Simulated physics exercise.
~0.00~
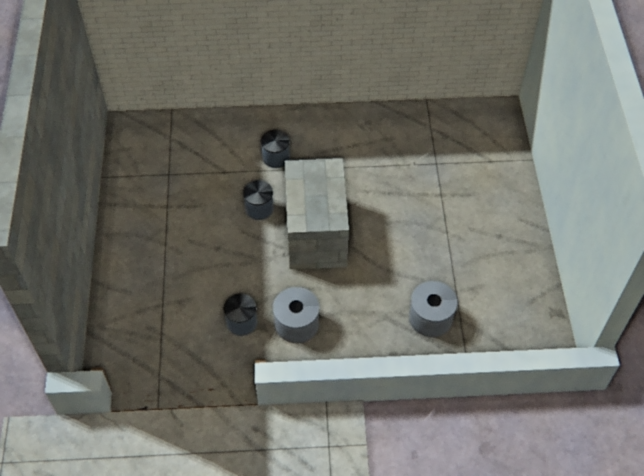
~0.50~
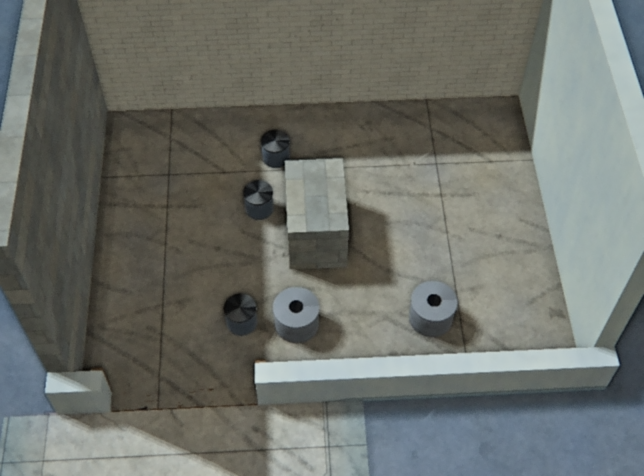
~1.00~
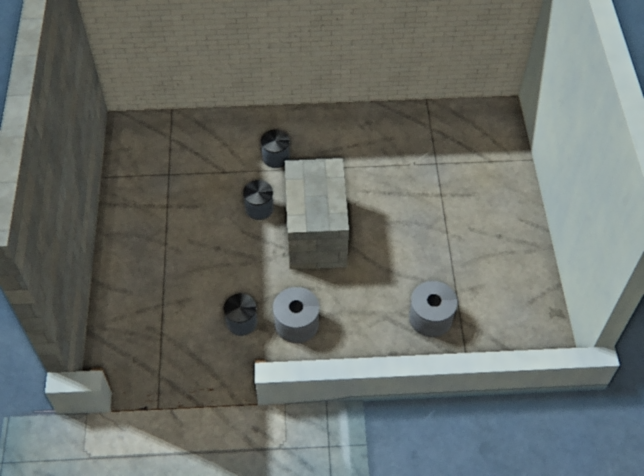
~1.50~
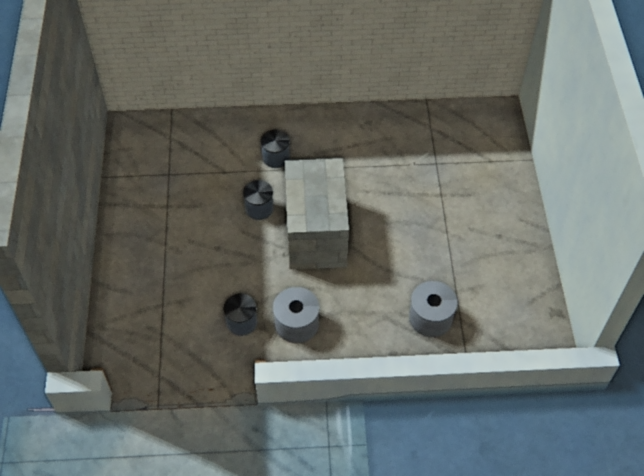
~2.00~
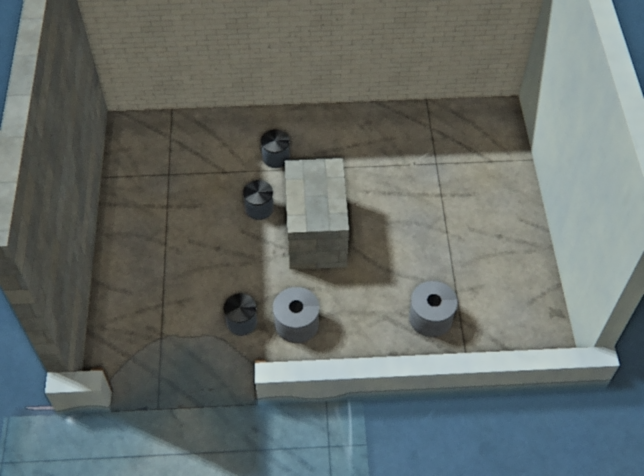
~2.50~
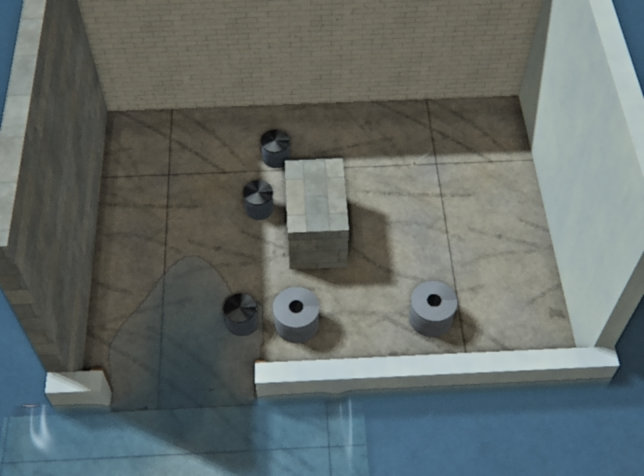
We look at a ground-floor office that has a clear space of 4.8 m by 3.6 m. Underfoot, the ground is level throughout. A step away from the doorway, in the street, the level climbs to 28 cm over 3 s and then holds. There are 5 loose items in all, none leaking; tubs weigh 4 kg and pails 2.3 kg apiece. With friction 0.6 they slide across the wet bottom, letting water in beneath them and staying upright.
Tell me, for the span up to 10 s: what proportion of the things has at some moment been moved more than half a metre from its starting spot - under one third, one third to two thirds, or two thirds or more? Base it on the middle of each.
One third to two thirds.
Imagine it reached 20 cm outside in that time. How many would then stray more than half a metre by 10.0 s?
Count under that change: 3.
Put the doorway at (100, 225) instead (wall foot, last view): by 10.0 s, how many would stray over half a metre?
You'd get 5 in that case.
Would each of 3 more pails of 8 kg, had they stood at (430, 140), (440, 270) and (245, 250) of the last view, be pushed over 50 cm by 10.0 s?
One: Beyond it. Two: Within it. Three: Beyond it.
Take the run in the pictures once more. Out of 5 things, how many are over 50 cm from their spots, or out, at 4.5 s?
I make it 3.
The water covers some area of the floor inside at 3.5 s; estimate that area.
Near 6.0 m2 in all.
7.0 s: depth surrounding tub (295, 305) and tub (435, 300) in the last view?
Close to 2 and 2 centimetres.
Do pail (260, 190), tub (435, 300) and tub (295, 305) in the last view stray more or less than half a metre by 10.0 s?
One by one in that order: Above; below; below.
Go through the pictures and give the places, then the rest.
A pail at (240, 308), on the bottom; a tub at (434, 301) rests on the ground; water covers 0.0 m2; 0 of 5 have shifted, in the first picture.
A pail at (240, 308), on the bottom; a tub at (434, 301), on the bottom; 0.0 m2 under water; 0 of 5 have shifted, in the second picture.
A pail at (240, 308) rests on the ground; a tub at (434, 301), on the bottom; water covers 0.0 m2; 0 of 5 have shifted, in the third picture.
A pail at (240, 308), on the bottom; a tub at (434, 301) rests on the ground; 0.0 m2 under water; 0 of 5 have shifted, in the fourth picture.
A pail at (240, 308), on the bottom; a tub at (434, 301) rests on the ground; water covers 0.6 m2; 0 of 5 have shifted, in the fifth picture.
A pail at (240, 308) rests on the ground; a tub at (434, 301) rests on the ground; water covers 1.5 m2; 0 of 5 have shifted, in the sixth picture.
After 3.5 s 1 of 5 are over 50 cm from their spots; 0 afloat.
After 4.5 s 3 of 5 are over 50 cm from their spots; 2 afloat.
After 7.0 s 3 of 5 are over 50 cm from their spots; 2 afloat.
After 10.0 s 3 of 5 are over 50 cm from their spots, and 3 have been at some point; 5 afloat.
